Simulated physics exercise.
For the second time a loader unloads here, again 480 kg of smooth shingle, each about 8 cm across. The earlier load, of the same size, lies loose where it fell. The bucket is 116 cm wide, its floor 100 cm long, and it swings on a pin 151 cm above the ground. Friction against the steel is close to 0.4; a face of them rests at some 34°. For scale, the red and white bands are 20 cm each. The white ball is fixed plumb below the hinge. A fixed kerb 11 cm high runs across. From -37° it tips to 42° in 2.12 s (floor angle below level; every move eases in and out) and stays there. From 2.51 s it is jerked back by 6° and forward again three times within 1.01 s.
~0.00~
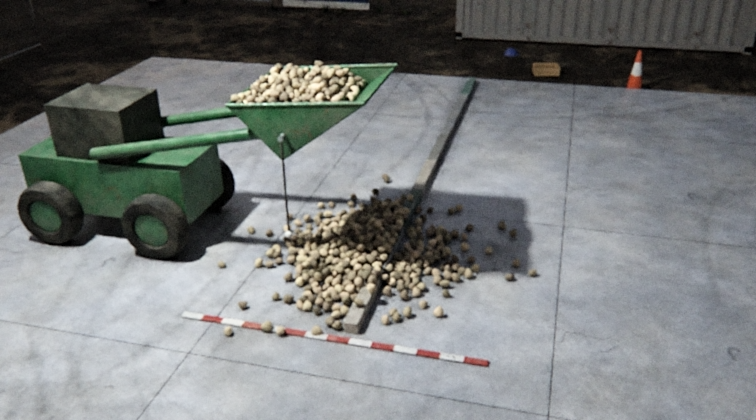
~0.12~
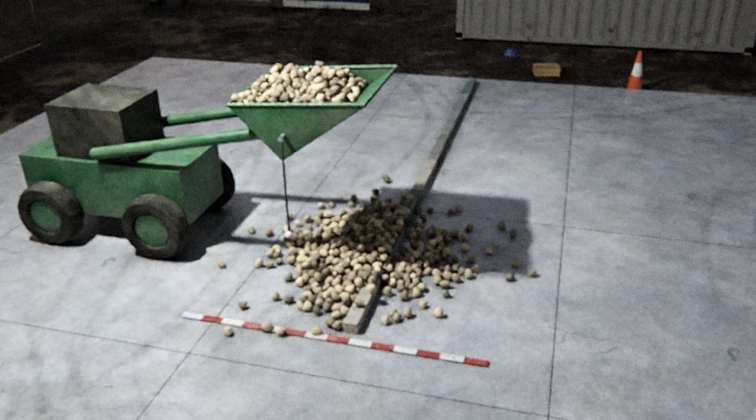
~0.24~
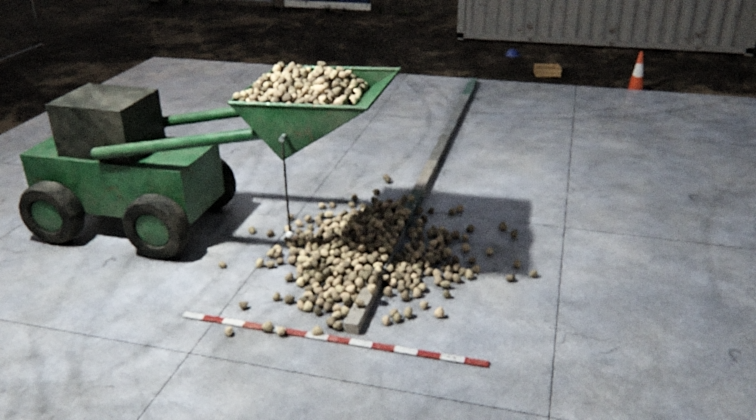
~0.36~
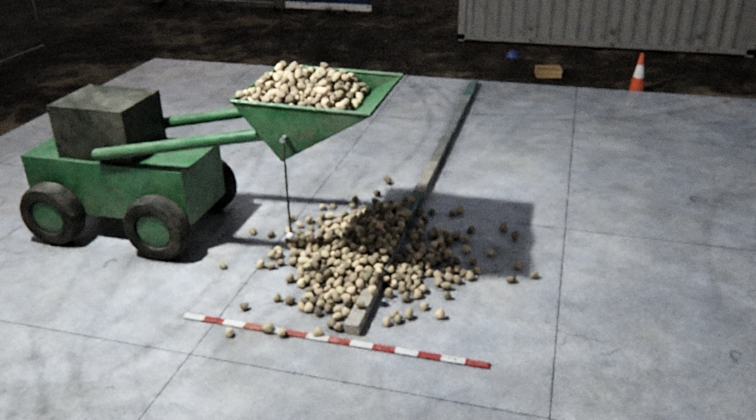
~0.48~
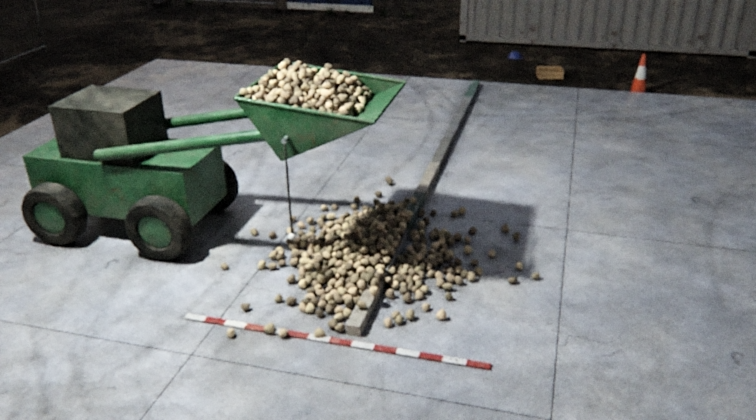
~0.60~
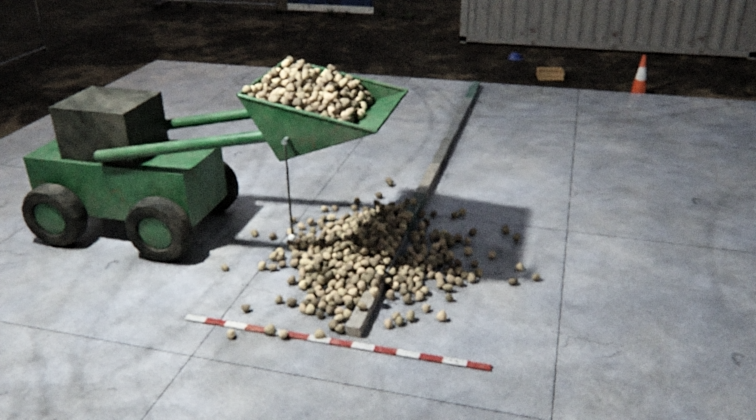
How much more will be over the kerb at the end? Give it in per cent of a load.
Some 95 per cent is added.
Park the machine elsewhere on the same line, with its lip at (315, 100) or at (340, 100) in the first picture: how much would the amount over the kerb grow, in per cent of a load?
First some 40, then 75 per cent.
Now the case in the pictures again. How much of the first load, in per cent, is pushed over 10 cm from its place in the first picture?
About 15 per cent.
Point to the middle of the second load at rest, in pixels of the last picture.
Their middle is at about (439, 258).
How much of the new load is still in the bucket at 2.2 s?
It holds some 10 per cent.
After 1.6 s the floor is at 30°; in per cent of one load, 89 in the bucket, 91 on this side of the kerb, 20 over the kerb; the foremost stones are at (504, 261).
After 2.2 s the floor is at 42°; in per cent of one load, 12 in the bucket, 105 on this side of the kerb, 83 over the kerb; the foremost stones are at (511, 263).
After 4.0 s the floor is at 42°; in per cent of one load, 0 in the bucket, 88 on this side of the kerb, 112 over the kerb; the foremost stones are at (583, 277).
After 6.7 s the floor is at 42°; in per cent of one load, 0 in the bucket, 88 on this side of the kerb, 112 over the kerb; the foremost stones are at (583, 277). Net gain over the kerb, 95.
